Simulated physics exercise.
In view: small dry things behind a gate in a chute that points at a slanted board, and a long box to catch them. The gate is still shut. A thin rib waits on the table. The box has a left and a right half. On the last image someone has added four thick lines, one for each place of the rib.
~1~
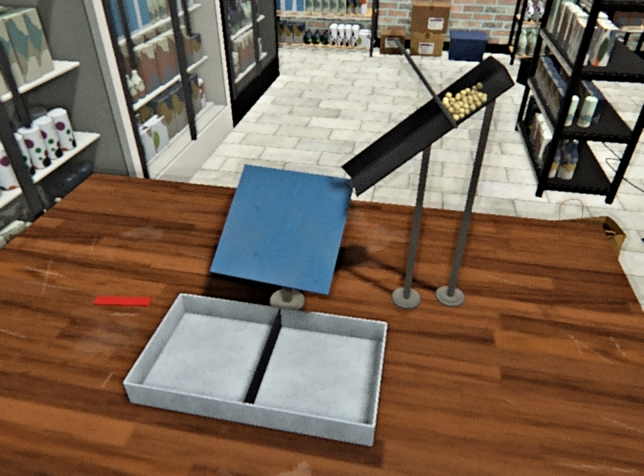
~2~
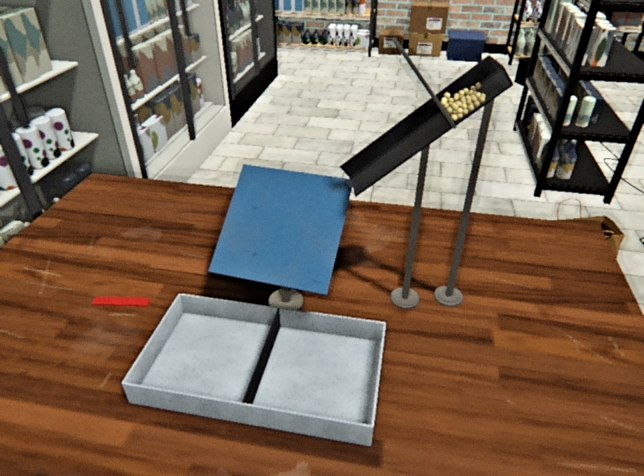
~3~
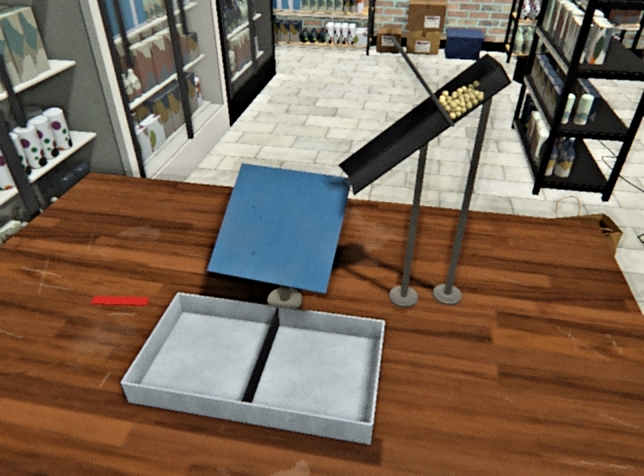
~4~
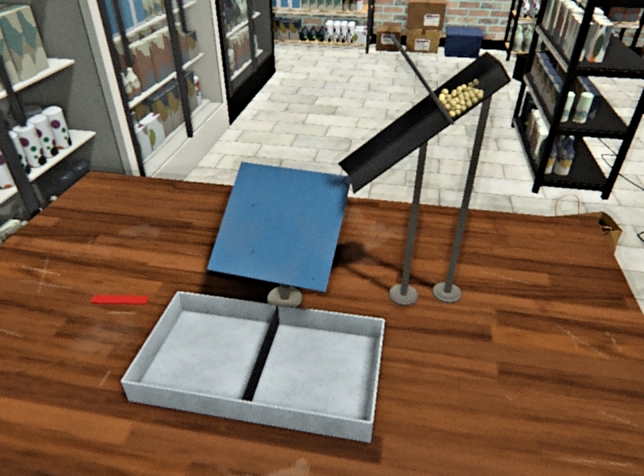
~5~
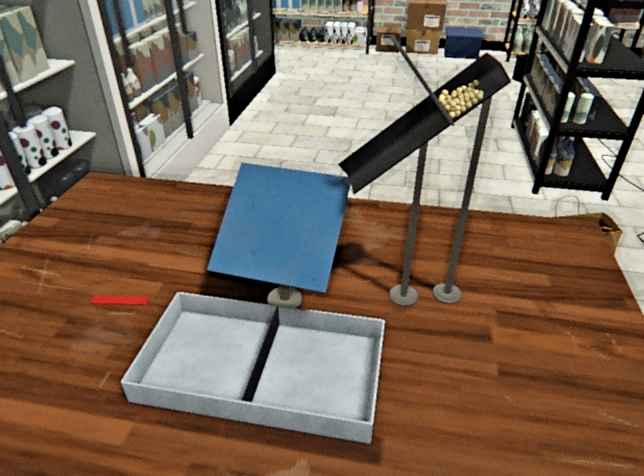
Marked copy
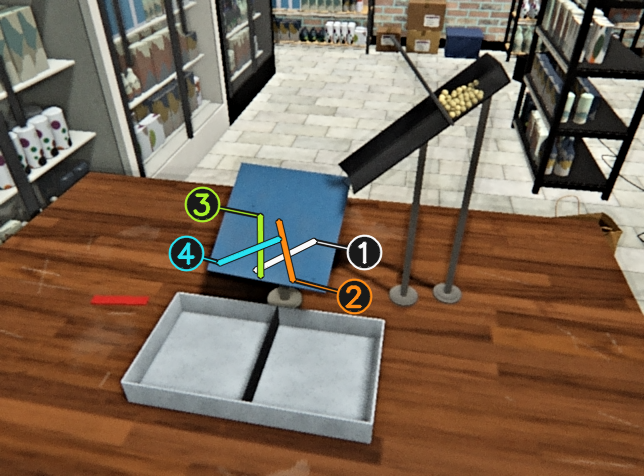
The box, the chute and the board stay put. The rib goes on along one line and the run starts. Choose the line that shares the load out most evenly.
Take 3.
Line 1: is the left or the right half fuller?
More lands on the left.
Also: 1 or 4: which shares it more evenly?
4.
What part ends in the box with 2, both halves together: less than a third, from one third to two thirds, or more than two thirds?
More than two thirds.
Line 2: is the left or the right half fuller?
The right half.
On the marked copy, line 1 from (314, 241) to (256, 270); line 2 from (279, 221) to (292, 279); line 3 from (260, 216) to (260, 275); line 4 from (278, 239) to (219, 262).
For line 1, of what is caught, all but a few in the left half, only a few in the right.
For line 2, of what is caught, only a few in the left half, all but a few in the right.
For line 3, of what is caught, close to half in the left half, close to half in the right.
For line 4, of what is caught, the bulk in the left half, a small share in the right.
